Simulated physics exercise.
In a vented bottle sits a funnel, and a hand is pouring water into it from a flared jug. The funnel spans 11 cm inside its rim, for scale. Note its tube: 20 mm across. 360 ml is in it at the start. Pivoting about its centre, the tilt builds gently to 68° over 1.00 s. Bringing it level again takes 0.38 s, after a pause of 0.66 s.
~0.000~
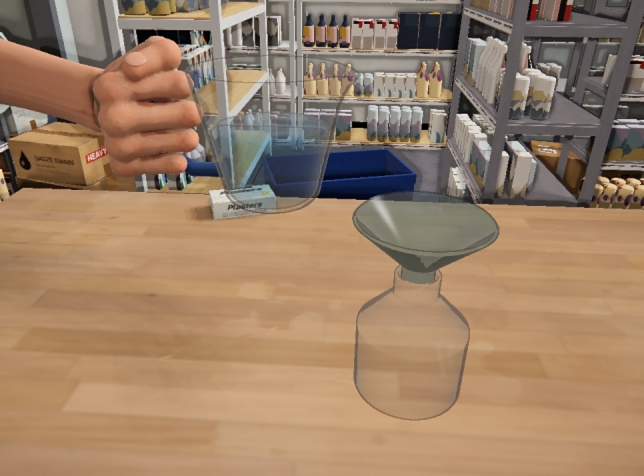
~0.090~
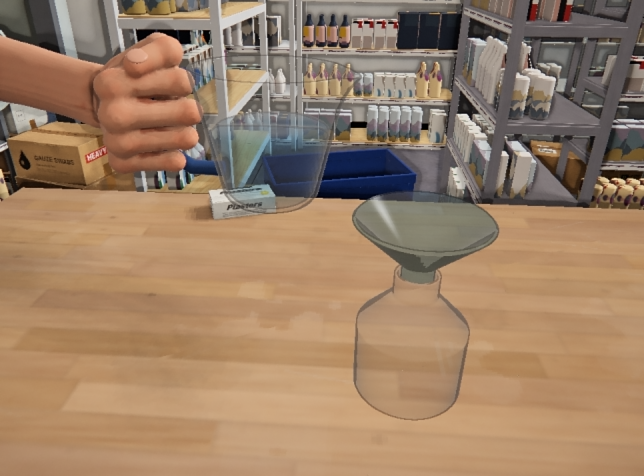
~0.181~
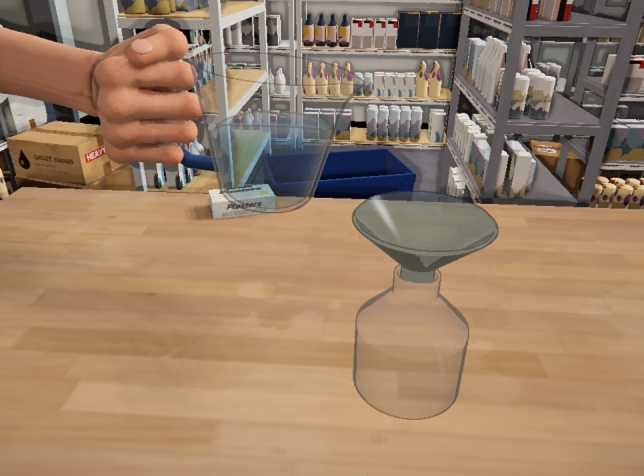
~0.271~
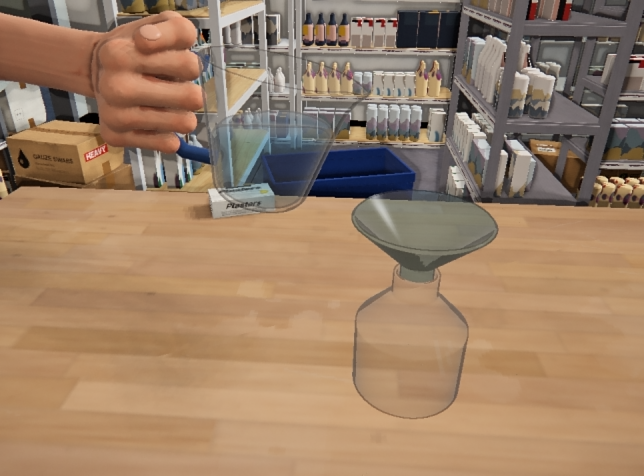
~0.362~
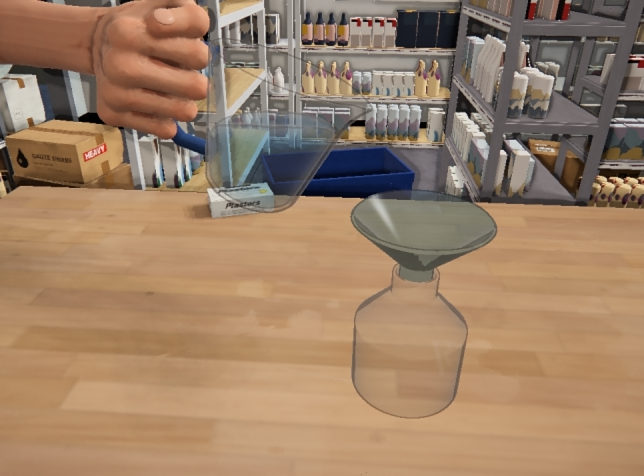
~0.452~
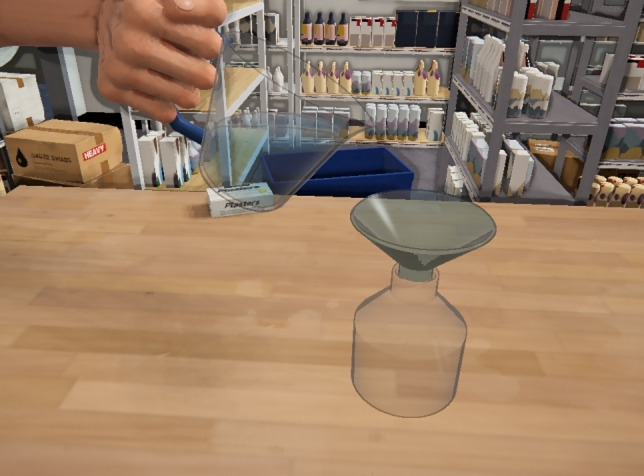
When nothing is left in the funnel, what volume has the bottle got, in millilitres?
I would say the bottle holds about 210 ml.
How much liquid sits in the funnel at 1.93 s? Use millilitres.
Roughly 20 ml.
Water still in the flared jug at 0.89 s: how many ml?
Some 270 ml are still held at that time.
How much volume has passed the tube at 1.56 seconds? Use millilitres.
Looks to be around 130 ml.
Then, 0.89 s in, the tilt is 66° and 15 ml has passed the tube, 45 ml is in the funnel, 265 ml in the flared jug and 0 ml has missed.
Then, 1.22 s in, the tilt is 68° and 85 ml has passed the tube, 50 ml is in the funnel, 135 ml in the flared jug and 25 ml has missed.
Then, 1.56 s in, the tilt is 68° and 135 ml has passed the tube, 55 ml is in the funnel, 85 ml in the flared jug and 80 ml has missed.
Then, 1.93 s in, the tilt is 14° and 185 ml has passed the tube, 20 ml is in the funnel, 75 ml in the flared jug and 80 ml has missed.
Finally, 205 ml has passed the tube, 0 ml is in the funnel, 75 ml in the flared jug and 80 ml has missed.
